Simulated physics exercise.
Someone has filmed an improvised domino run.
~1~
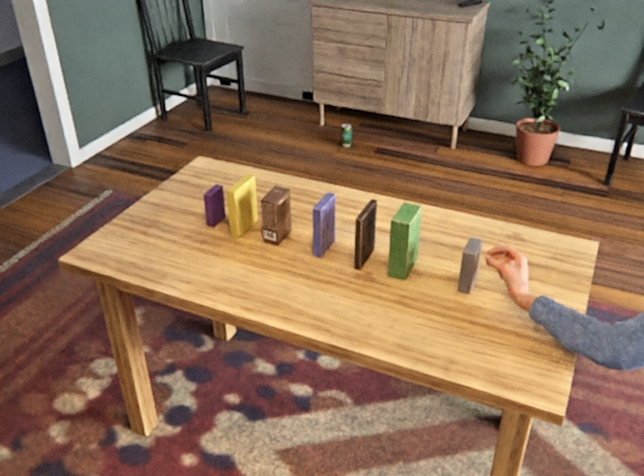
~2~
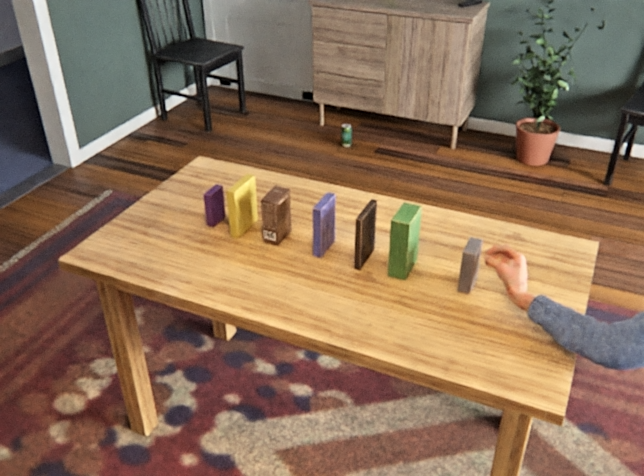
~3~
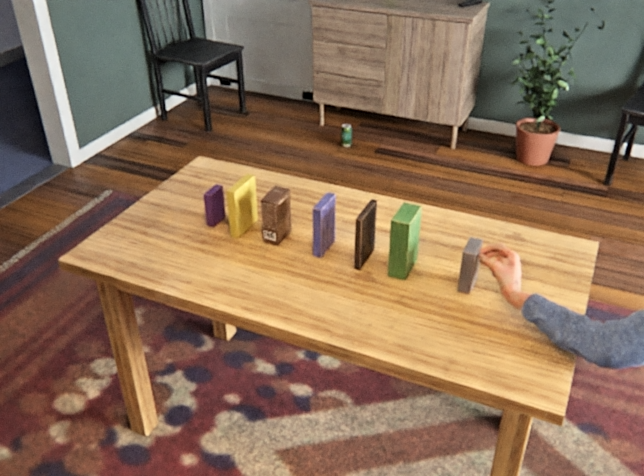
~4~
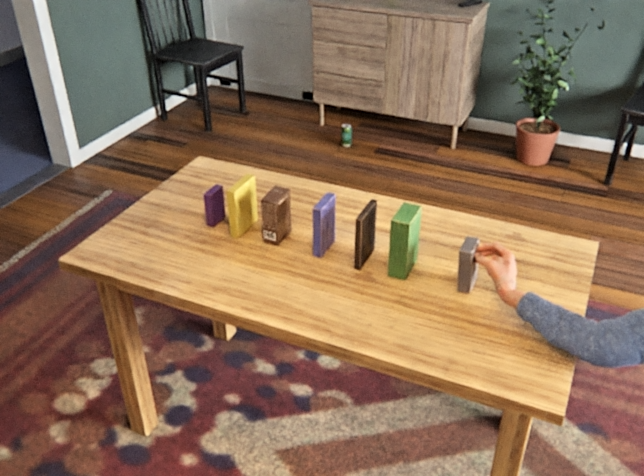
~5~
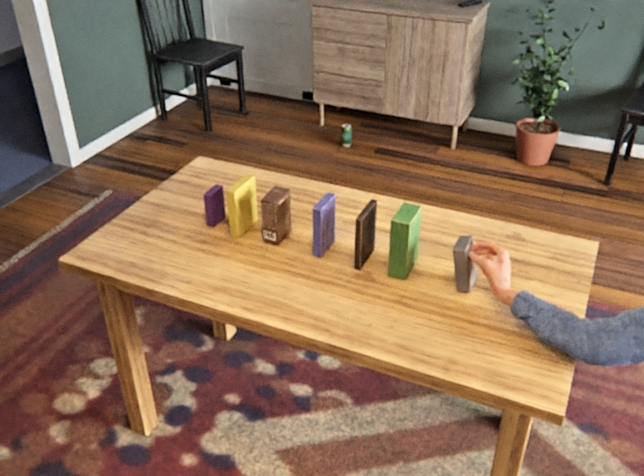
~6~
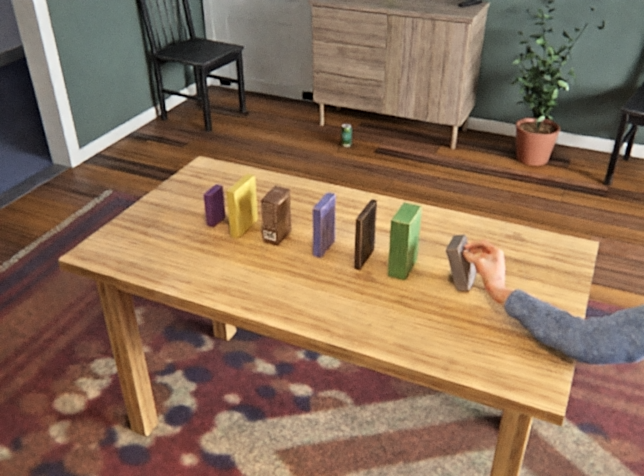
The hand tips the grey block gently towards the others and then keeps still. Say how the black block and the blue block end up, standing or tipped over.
The black block stays upright and the blue block stays upright.
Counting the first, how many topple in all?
In all, 1.
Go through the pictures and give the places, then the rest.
In the first frame, black block (366, 235); blue block (324, 225).
In the second frame, brown packet (277, 216); yellow board (243, 206).
In the third frame, green board (405, 241); brown packet (277, 216).
In the fourth frame, grey block 4° over; yellow board (243, 206); green board (405, 241).
In the fifth frame, grey block 12° over; brown packet (277, 216); yellow board (243, 206).
In the sixth frame, grey block 20° over; black block (366, 235); blue block (324, 225).
Then, 0.10 s later than the last frame, grey block 34° over.
Then, 0.20 s later than the last frame, grey block 68° over.
Then, 0.30 s later than the last frame, grey block 92° over.
Then, 0.50 s later than the last frame, grey block 90° over.
When it is over, all 5 as before. End places, in pixels of the last picture, black block near (366, 235), blue block near (324, 225).
